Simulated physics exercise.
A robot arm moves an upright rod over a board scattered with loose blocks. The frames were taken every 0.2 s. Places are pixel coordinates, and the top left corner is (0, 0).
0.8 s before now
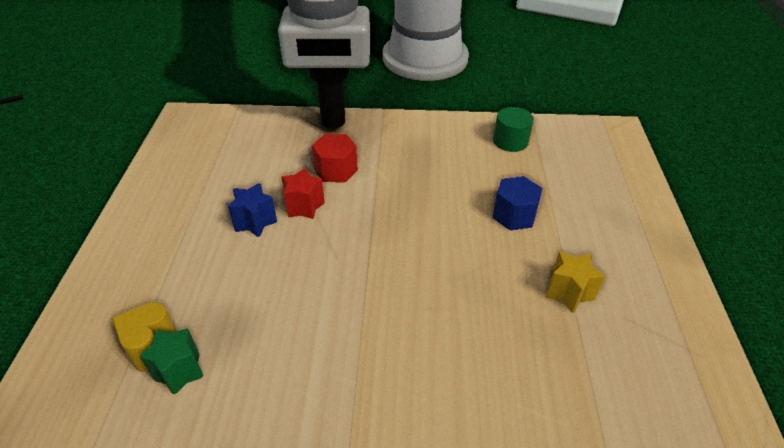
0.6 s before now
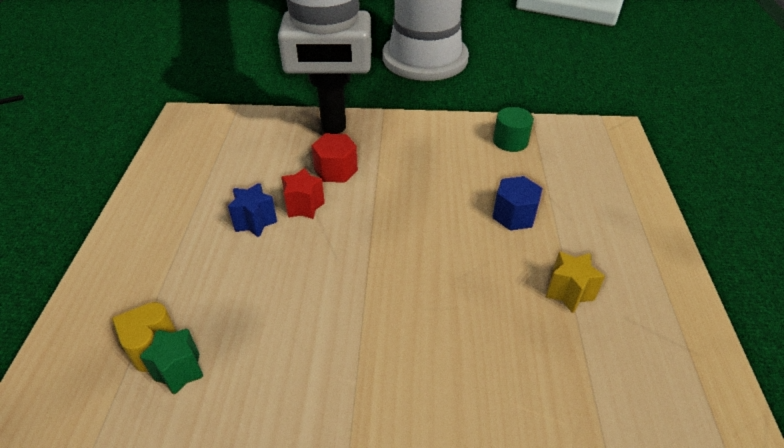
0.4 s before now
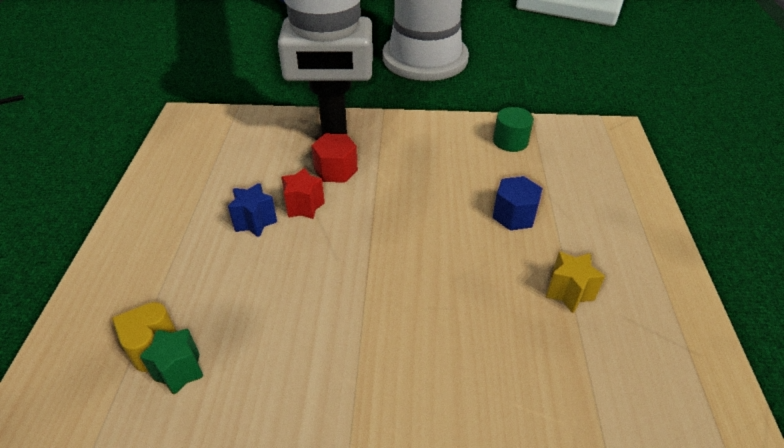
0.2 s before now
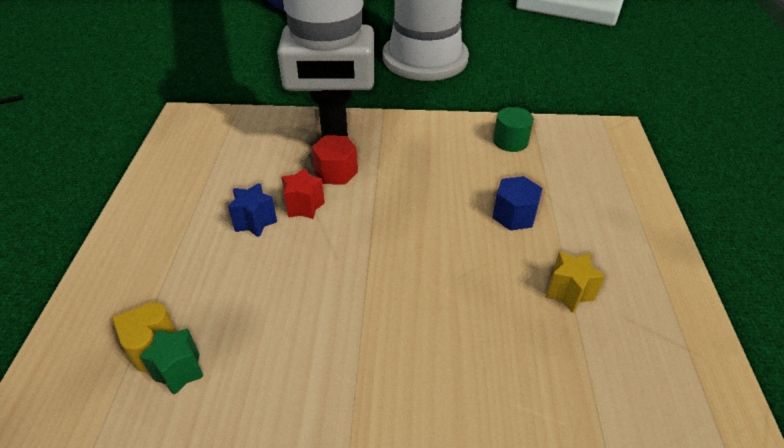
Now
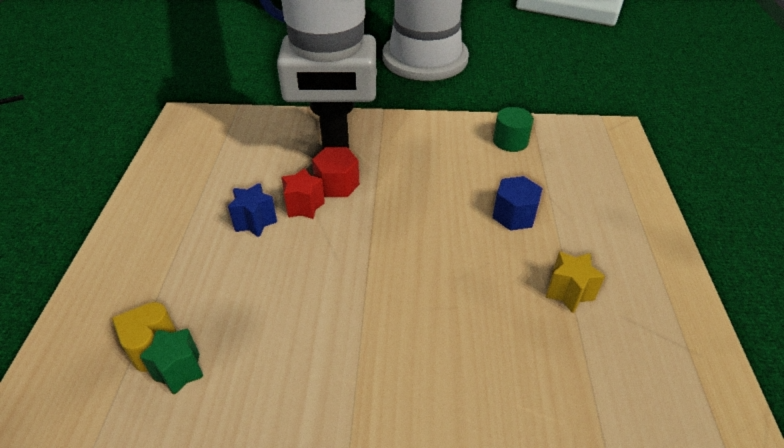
A robot arm moves its dark rod forward and pushes the red hexagonal block slightly nearer.
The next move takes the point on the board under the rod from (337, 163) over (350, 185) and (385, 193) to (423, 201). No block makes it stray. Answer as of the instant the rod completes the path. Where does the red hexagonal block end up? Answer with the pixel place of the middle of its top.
It ends at (342, 184).
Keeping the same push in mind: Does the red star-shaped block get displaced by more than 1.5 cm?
I believe not.
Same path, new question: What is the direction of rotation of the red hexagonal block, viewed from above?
The block spins clockwise.
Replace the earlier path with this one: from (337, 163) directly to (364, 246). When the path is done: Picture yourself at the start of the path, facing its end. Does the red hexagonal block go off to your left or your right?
The shift is rightward.
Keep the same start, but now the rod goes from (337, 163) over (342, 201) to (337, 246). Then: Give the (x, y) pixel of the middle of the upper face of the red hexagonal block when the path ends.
I predict (342, 249).
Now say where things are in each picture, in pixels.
The first frame shows rod tip at (333, 122); block tops, red star-shaped block at (300, 181); red hexagonal block at (334, 145).
The second frame shows rod at (334, 127); blocks unchanged.
The third frame shows rod at (335, 135); blocks unchanged.
The fourth frame shows rod at (335, 144); red hexagonal block at (334, 147).
The fifth frame shows rod at (335, 159); red star-shaped block at (300, 181); red hexagonal block at (335, 159).
What follows on the original path. One third of the way, rod at (349, 177); red star-shaped block at (299, 184), turned 20° clockwise; red hexagonal block at (342, 183), turned 15° clockwise.
Two thirds of the way, rod at (385, 186); red star-shaped block at (299, 184), turned 20° clockwise; red hexagonal block at (342, 184), turned 20° clockwise.
At the end, rod at (423, 193); red star-shaped block at (299, 184), turned 20° clockwise; red hexagonal block at (342, 184), turned 20° clockwise.
